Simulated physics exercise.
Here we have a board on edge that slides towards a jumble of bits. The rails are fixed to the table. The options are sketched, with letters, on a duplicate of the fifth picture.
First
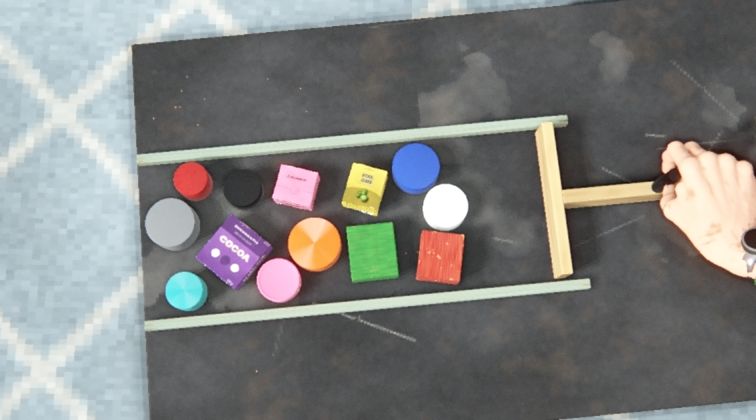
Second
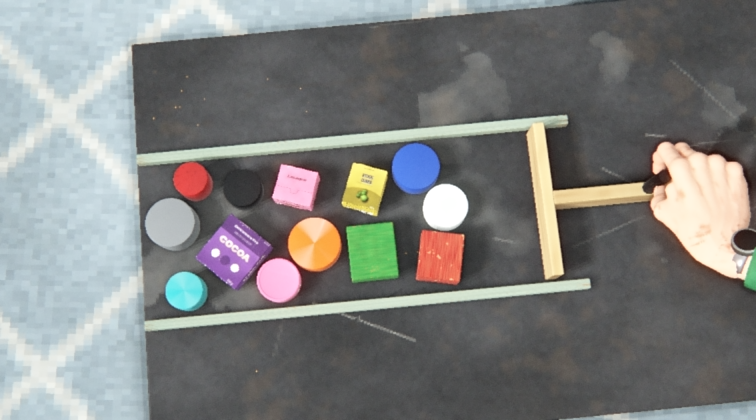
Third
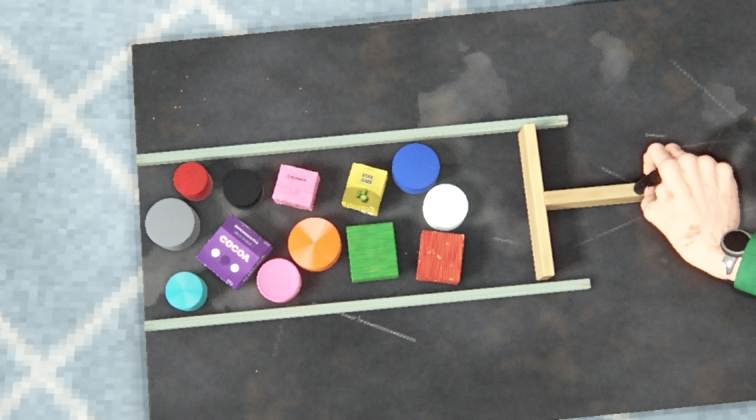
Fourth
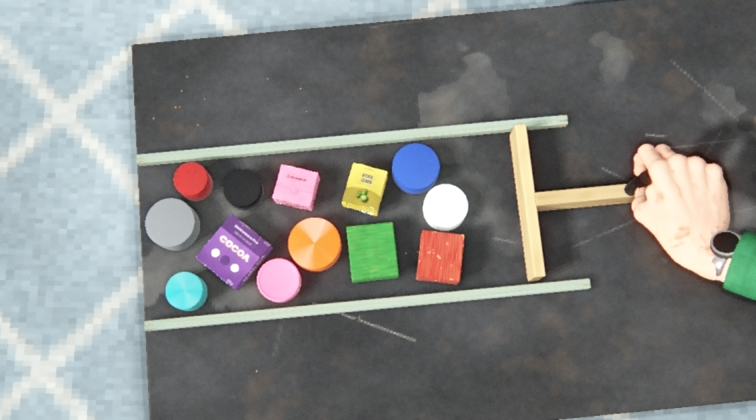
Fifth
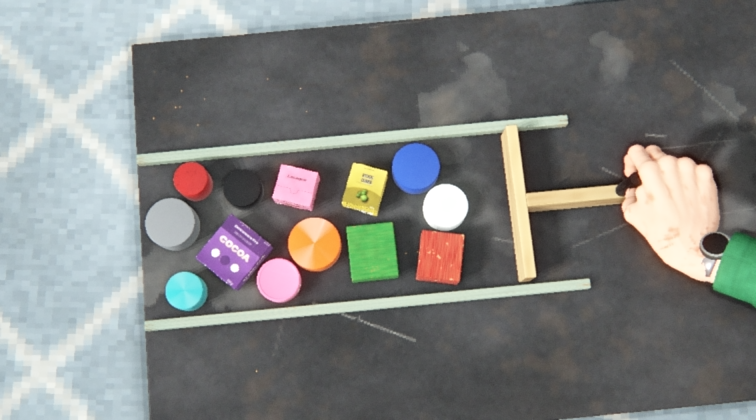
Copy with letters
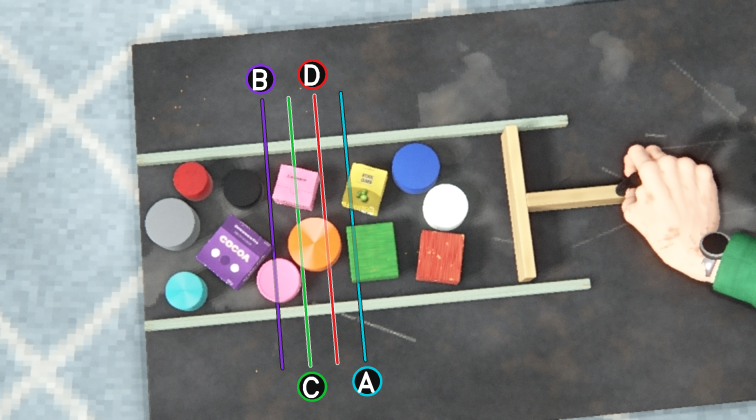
A hand slides a wooden board slowly left between two rails, towards unmoving colourful blocks and tins.
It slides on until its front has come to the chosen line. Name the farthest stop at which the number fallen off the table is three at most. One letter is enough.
Stop at C.
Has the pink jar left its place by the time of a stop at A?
Yes.
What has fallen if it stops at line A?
It is the grey pot.
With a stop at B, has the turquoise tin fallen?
By then, yes.
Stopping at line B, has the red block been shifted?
By then, yes.
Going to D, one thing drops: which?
The grey pot.
On the marked copy, A at (353, 223); B at (272, 231); C at (299, 228); D at (326, 226).
With C. Early on, board (441, 208); blue pot (405, 167); red block (418, 262).
Further on, board (360, 215); grey pot (139, 221); turquoise tin (183, 297).
At the end, board (301, 221); purple packet over the edge; grey pot over the edge; three fallen.
As for the rest, A is within the limit but short; B drops five; D is within the limit but short.
